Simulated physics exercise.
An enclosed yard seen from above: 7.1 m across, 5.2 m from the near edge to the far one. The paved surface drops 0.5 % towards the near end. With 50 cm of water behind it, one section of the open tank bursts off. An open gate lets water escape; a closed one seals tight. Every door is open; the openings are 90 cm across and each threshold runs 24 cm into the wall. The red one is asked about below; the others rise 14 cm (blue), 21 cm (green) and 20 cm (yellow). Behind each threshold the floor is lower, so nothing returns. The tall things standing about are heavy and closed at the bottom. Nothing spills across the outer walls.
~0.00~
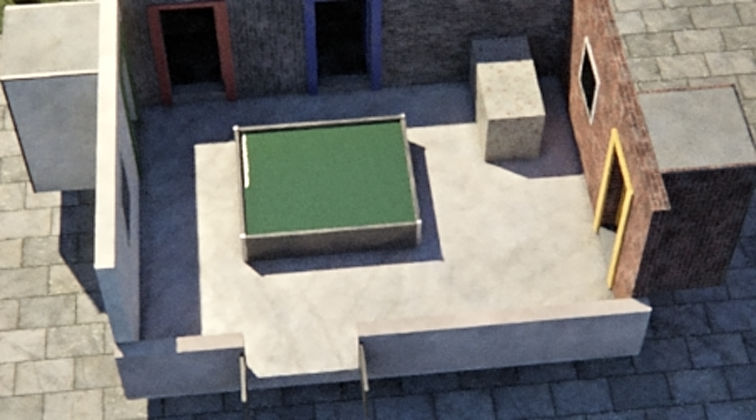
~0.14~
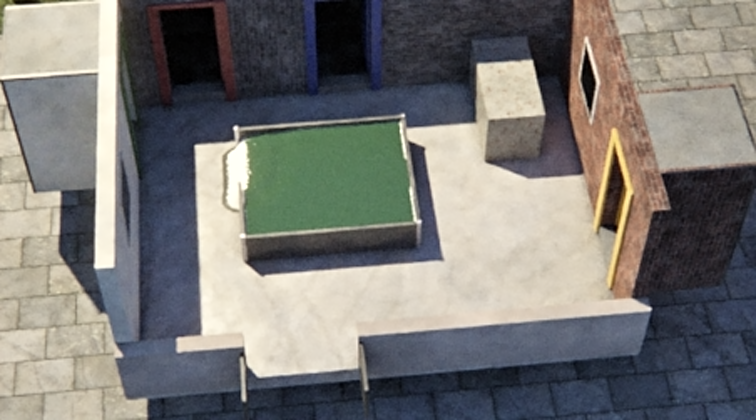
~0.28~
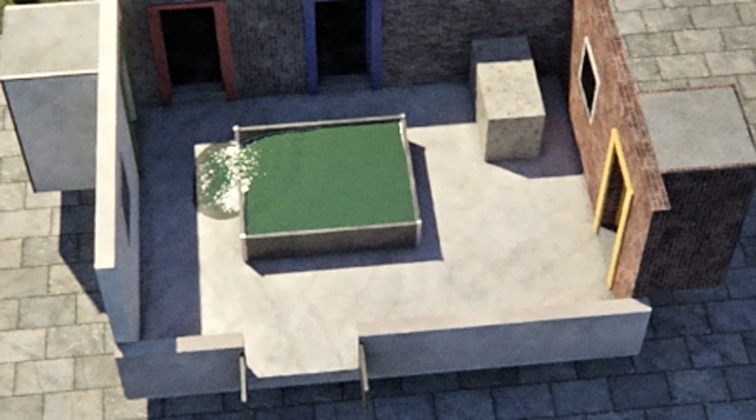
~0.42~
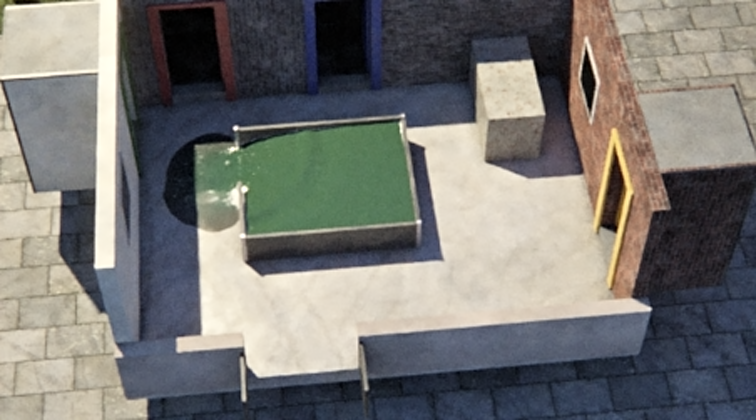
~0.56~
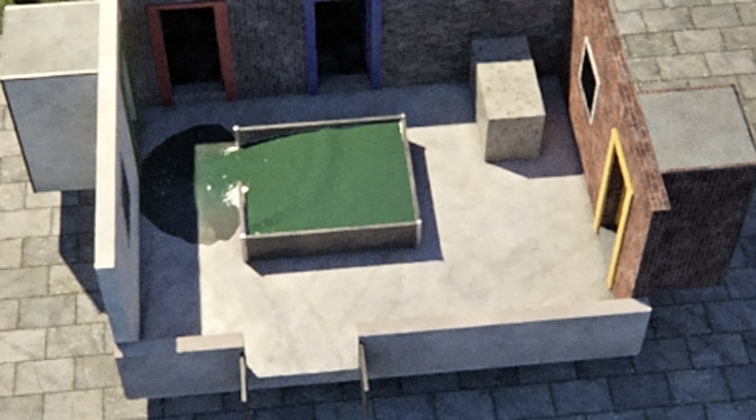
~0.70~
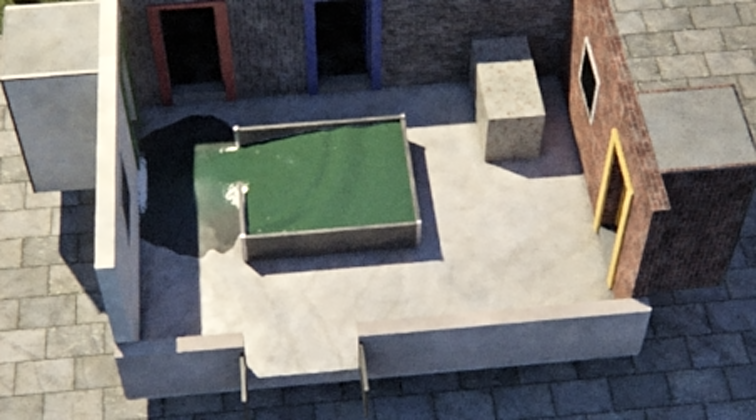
The clip opens on an enclosed yard seen from above, where an open tank of green water stands still. Its left side bursts open and white, foaming water spills onto the pale paving. A dark wet patch then spreads leftward to the left wall and widens along it as water keeps pouring out.
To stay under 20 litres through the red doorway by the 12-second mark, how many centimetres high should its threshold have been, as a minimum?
About 16 cm.
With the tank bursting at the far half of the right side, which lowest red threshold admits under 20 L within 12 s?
Some 8.5 cm.
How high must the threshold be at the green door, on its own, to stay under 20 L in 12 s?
Roughly 26 cm at green.
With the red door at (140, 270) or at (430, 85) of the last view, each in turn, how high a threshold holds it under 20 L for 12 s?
Roughly 6.5 and 10.0 cm.
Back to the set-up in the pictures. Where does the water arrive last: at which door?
It is the yellow one.
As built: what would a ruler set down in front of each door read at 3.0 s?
Depths in cm: Red 21, blue 3, green 29, yellow 0.
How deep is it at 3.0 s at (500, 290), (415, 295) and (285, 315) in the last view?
In that order: 0, 0 and 1 cm.
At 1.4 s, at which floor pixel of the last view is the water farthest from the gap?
Around (141, 301).
After 1.4 s water covers 15 % of the floor, deepest (32 cm) near (151, 179); 3 cm at the red door, 0 litres in over its 20 cm threshold.
After 3.0 s water covers 35 % of the floor, deepest (32 cm) near (139, 113); 21 cm at the red door, 1 litre in over its 20 cm threshold.
After 12.0 s water covers 95 % of the floor, deepest (12 cm) near (606, 332); 8 cm at the red door, 5 litres in over its 20 cm threshold.
At the red door as built, the water arrived by 1.1 s and peaked near 21 cm at 3.0 s.
With a threshold of 14 cm, 41 litres would have come in within the 12 s; with 19 cm, 8 litres. So under 20 litres takes about 16 cm.
